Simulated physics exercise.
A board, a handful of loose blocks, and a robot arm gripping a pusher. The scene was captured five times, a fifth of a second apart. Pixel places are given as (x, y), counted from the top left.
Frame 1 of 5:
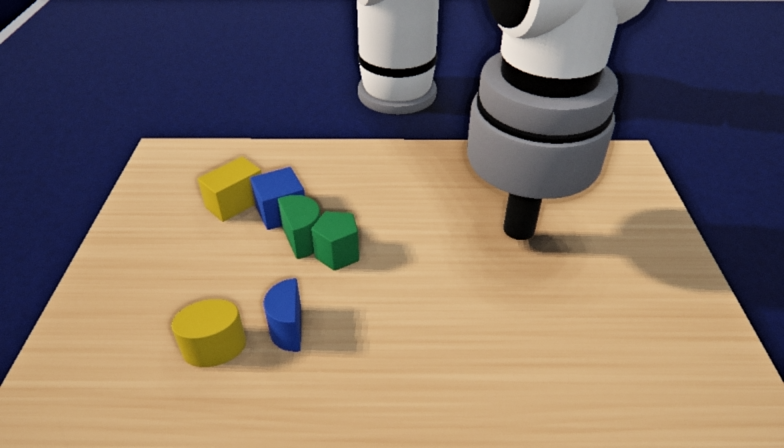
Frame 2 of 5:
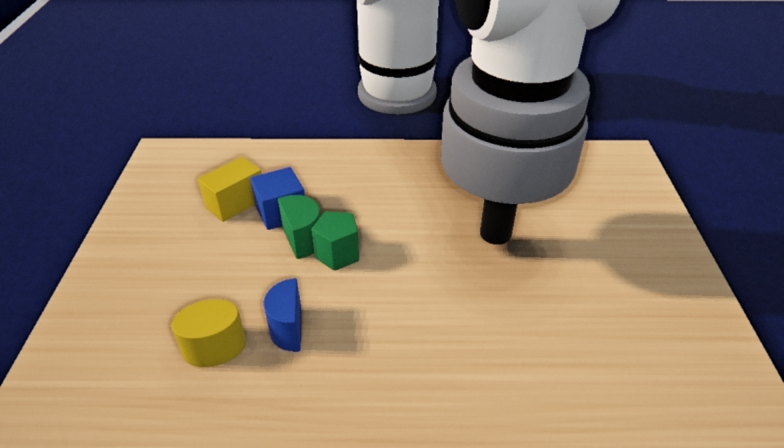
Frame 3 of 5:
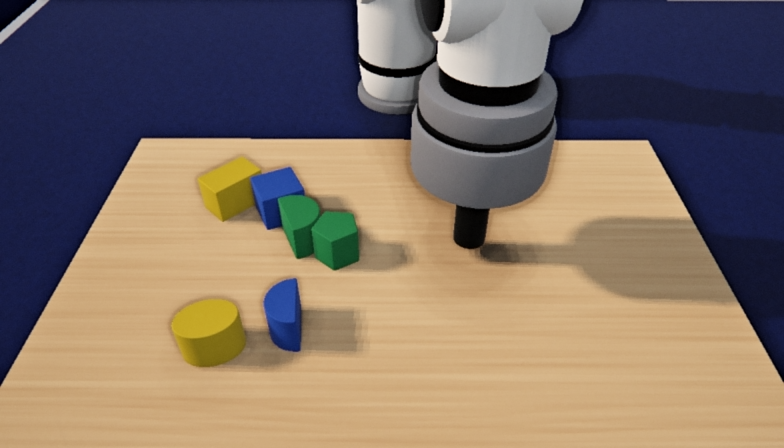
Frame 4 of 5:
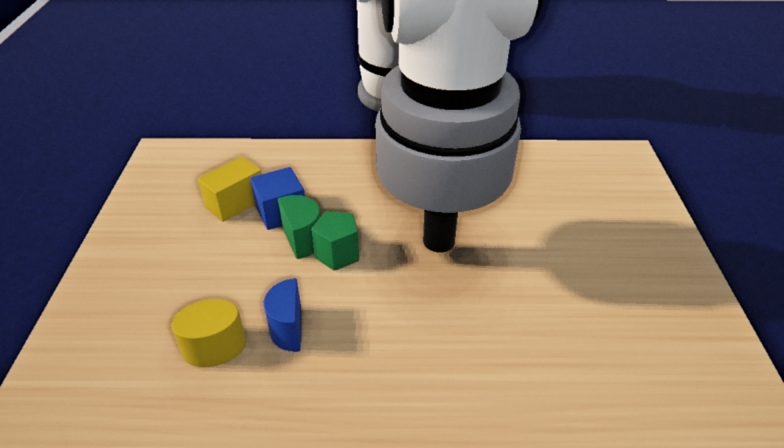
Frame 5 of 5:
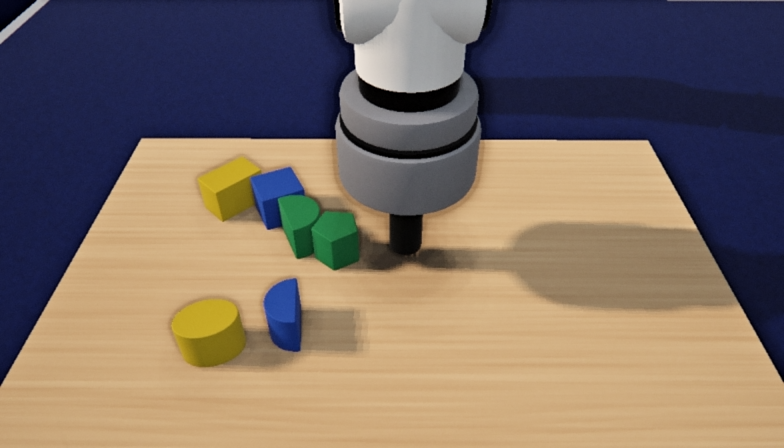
A white and grey robot arm holds a black pusher over a pale wooden table, seen from a fixed, raised view against a dark blue floor. Yellow, blue and green blocks form a slanting row at upper left, with a yellow elliptical block and a blue half-round one nearer. The arm glides steadily left, bringing the pusher close beside the green pentagonal block, while every block stays still.
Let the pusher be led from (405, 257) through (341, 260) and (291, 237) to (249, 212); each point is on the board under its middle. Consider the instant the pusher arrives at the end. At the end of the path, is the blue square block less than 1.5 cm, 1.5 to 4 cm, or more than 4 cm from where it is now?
Verdict: From 1.5 to 4 cm.
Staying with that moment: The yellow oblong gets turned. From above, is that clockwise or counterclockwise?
It ends up turned anticlockwise.
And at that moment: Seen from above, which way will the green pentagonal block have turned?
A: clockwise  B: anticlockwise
(B)
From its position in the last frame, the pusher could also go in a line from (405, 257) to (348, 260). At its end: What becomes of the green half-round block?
Once the path is done, it is somewhere new.
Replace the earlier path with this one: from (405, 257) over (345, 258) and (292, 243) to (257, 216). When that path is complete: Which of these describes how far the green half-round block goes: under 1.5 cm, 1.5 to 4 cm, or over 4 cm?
Long, over 4 cm.
What follows on the original path. One third of the way, pusher (340, 247); yellow oblong (228, 172); blue square block (273, 181), turned 15° clockwise; green half-round block (275, 212), turned 20° clockwise; green pentagonal block (301, 233).
Two thirds of the way, pusher (288, 224); yellow oblong (228, 172); blue square block (273, 180), turned 15° clockwise; green half-round block (249, 215), turned 40° clockwise; green pentagonal block (277, 238), turned 35° anticlockwise.
At the end, pusher (247, 199); yellow oblong (223, 169), turned 20° anticlockwise; blue square block (270, 164), turned 50° clockwise; green half-round block (234, 212); green pentagonal block (277, 238), turned 35° anticlockwise.
